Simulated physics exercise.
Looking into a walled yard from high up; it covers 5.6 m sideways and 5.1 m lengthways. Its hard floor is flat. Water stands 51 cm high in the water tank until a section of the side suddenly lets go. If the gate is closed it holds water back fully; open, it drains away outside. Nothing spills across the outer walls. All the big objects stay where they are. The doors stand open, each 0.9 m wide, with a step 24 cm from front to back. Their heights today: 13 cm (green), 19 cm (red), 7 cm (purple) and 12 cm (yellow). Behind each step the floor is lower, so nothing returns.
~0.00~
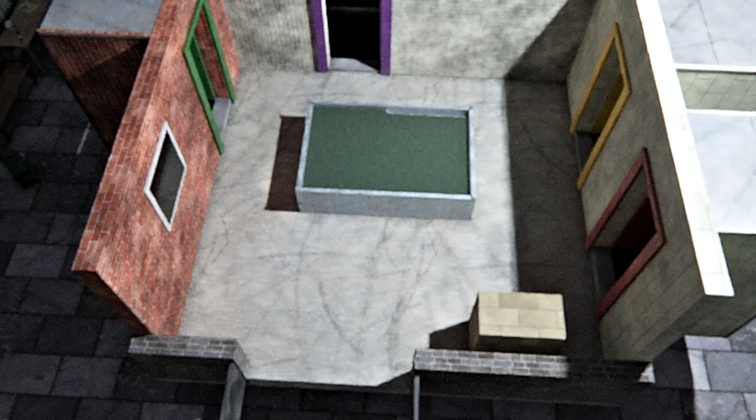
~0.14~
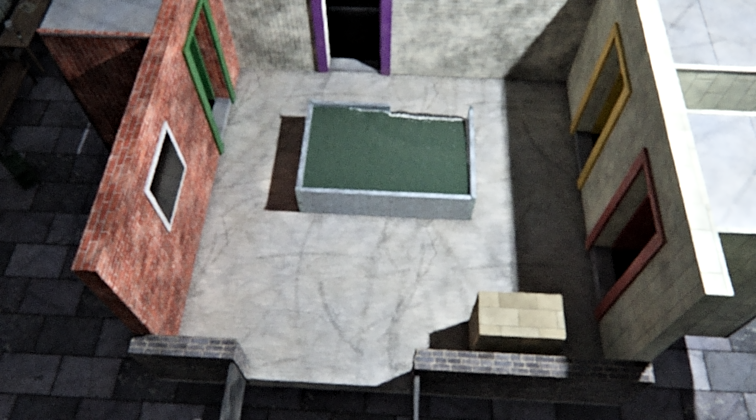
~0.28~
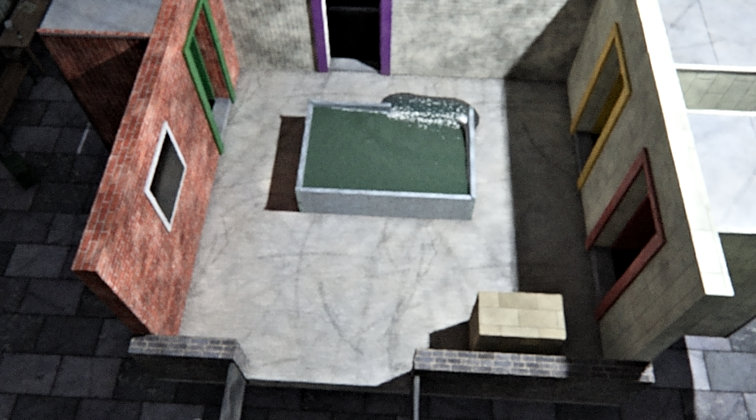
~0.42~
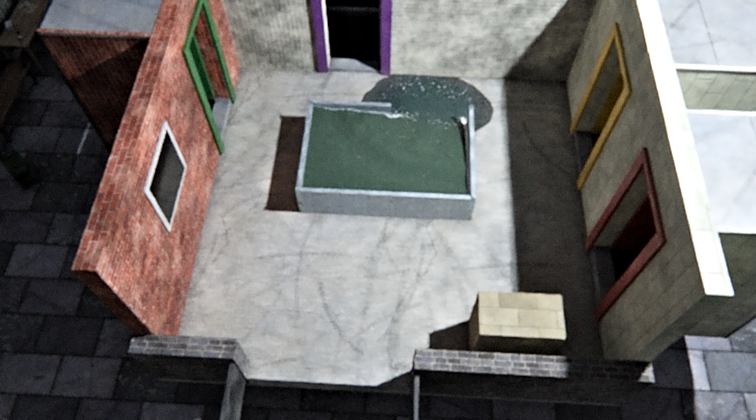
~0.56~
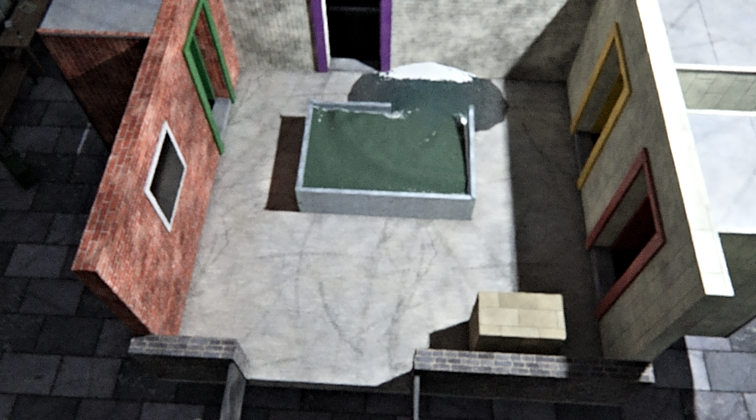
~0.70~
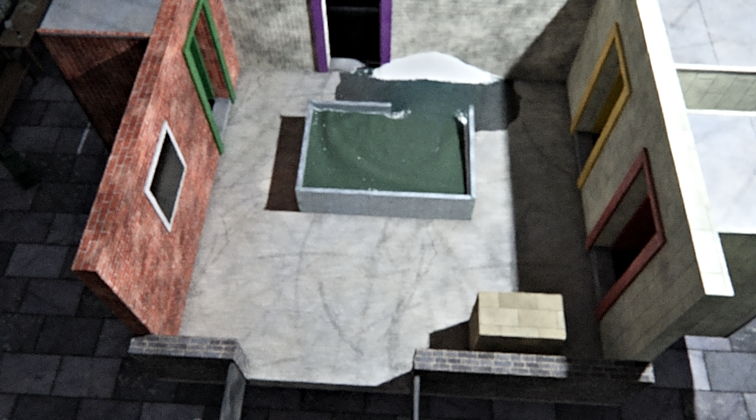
Dark green water lies still in a grey-edged tank, then pours through a gap in its far side, seen from high above a walled yard with a pale floor. A red brick wall with a green doorway stands left, a purple doorway at the back, yellow and red ones right, and pale blocks near the front. The water foams out, spreads to the back wall and widens sideways along it, while the camera stays still.
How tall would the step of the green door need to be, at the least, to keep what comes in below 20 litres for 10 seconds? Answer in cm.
Close to 11.5 cm is just enough.
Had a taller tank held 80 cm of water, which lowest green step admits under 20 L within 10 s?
Then roughly 20 cm.
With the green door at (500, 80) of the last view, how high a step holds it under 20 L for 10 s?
Roughly 16 cm.
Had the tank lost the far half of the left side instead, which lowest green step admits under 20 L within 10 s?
Some 25 cm.
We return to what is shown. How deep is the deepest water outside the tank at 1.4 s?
Roughly 38 cm.
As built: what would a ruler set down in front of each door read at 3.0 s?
In cm: Green 18, red 3, purple 11, yellow 13.
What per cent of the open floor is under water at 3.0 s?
Some 45 per cent of it.
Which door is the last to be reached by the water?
Last comes the red one.
After 1.4 s water covers 15 % of the floor, deepest (38 cm) near (428, 85); it has not reached the green door.
After 3.0 s water covers 45 % of the floor, deepest (28 cm) near (545, 82); 18 cm at the green door, 1 litre in over its 13 cm step.
After 10.0 s water covers 95 % of the floor, deepest (10 cm) near (225, 247); 6 cm at the green door, 12 litres in over its 13 cm step.
At the green door as built, the water arrived by 2.2 s and peaked near 18 cm at 3.0 s.
With a step of 10.5 cm, 29 litres would have come in within the 10 s; with 12.5 cm, 14 litres. So under 20 litres takes about 11.5 cm.
